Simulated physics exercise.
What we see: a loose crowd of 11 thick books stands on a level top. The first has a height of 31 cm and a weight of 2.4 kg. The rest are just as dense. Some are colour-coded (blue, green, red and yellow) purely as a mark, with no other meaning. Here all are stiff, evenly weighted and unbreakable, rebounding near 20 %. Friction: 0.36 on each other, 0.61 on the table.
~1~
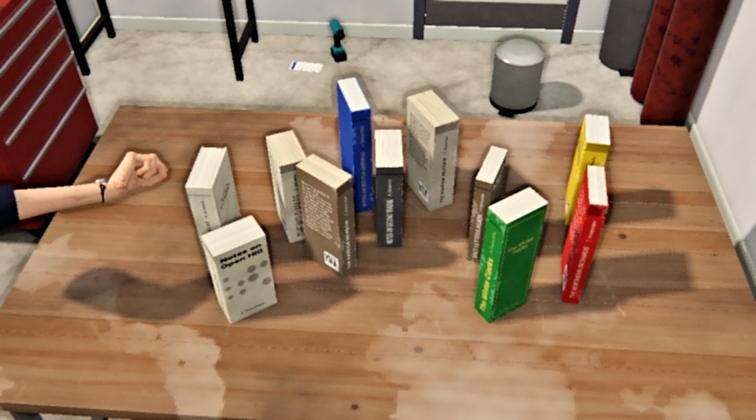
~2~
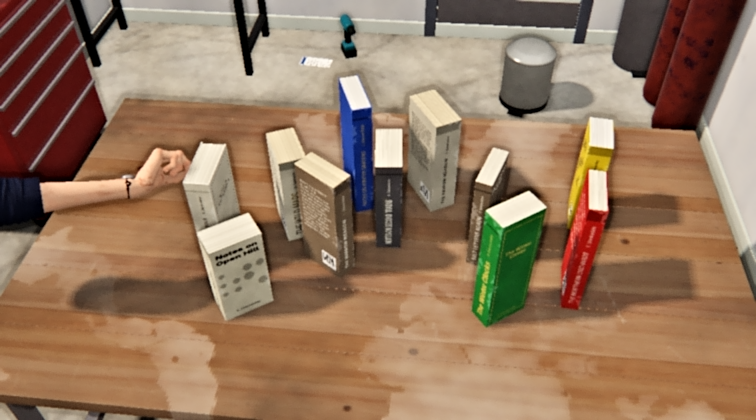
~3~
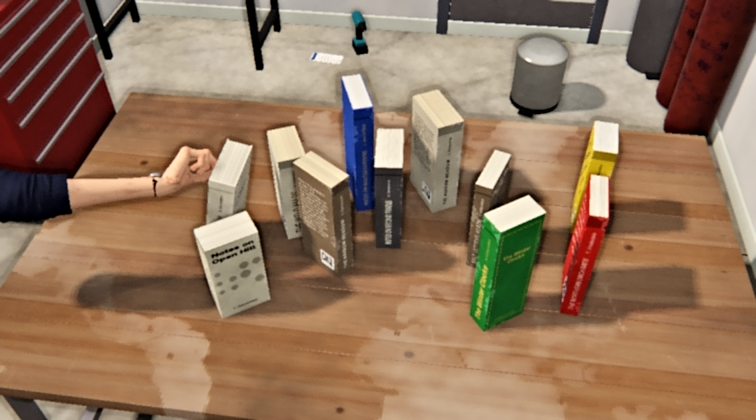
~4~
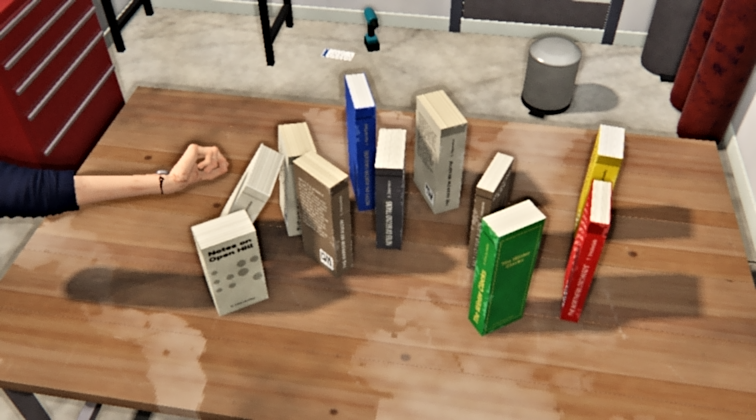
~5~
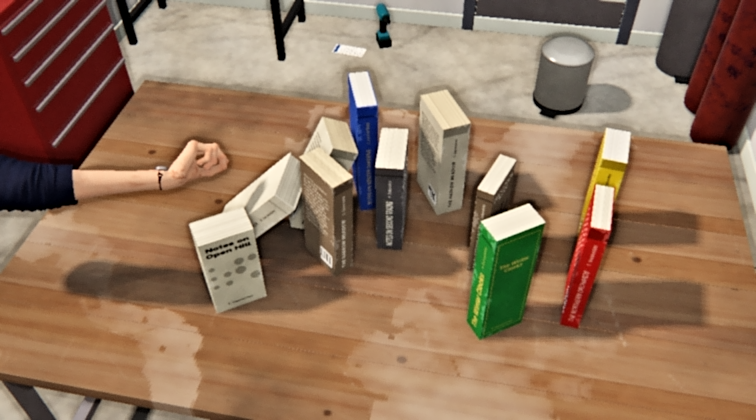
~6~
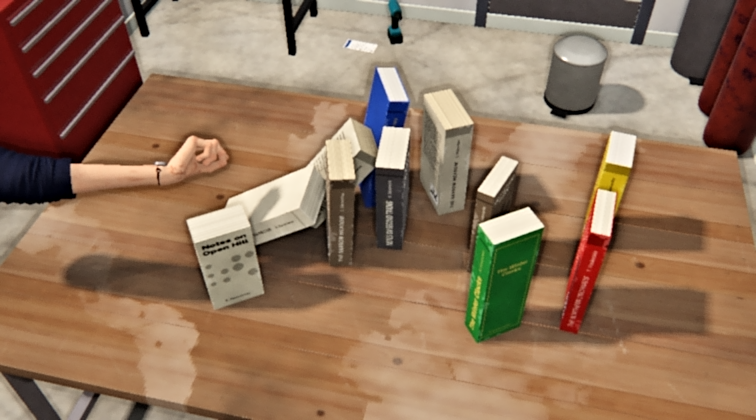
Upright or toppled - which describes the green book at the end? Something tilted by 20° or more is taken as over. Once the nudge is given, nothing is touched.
Upright.
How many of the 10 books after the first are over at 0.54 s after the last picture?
That makes 5 by then, as I count it.
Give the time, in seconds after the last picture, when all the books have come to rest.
Around 1.0 s.
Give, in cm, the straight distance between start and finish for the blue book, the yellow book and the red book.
Blue 20 cm, yellow 0 cm, red 30 cm.
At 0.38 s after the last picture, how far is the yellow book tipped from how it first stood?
Some 0°.
Then, 0.16 s on from the sixth picture, 2 of the 10 other books over; green book unmoved; blue book tipped 24°.
Then, 0.38 s on from the sixth picture, 4 of the 10 other books over; green book unmoved; blue book tipped 45°.
Then, 0.54 s on from the sixth picture, 5 of the 10 other books over; green book unmoved; blue book tipped 72°.
Then, 0.82 s on from the sixth picture, 6 of the 10 other books over; green book unmoved; blue book tipped 68°.
Finally, 6 of the 10 other books over; green book unmoved; red book lying flat; blue book tipped 68°. Four left standing. Seen by the last camera, middles, green book near (501, 280), red book near (672, 360).
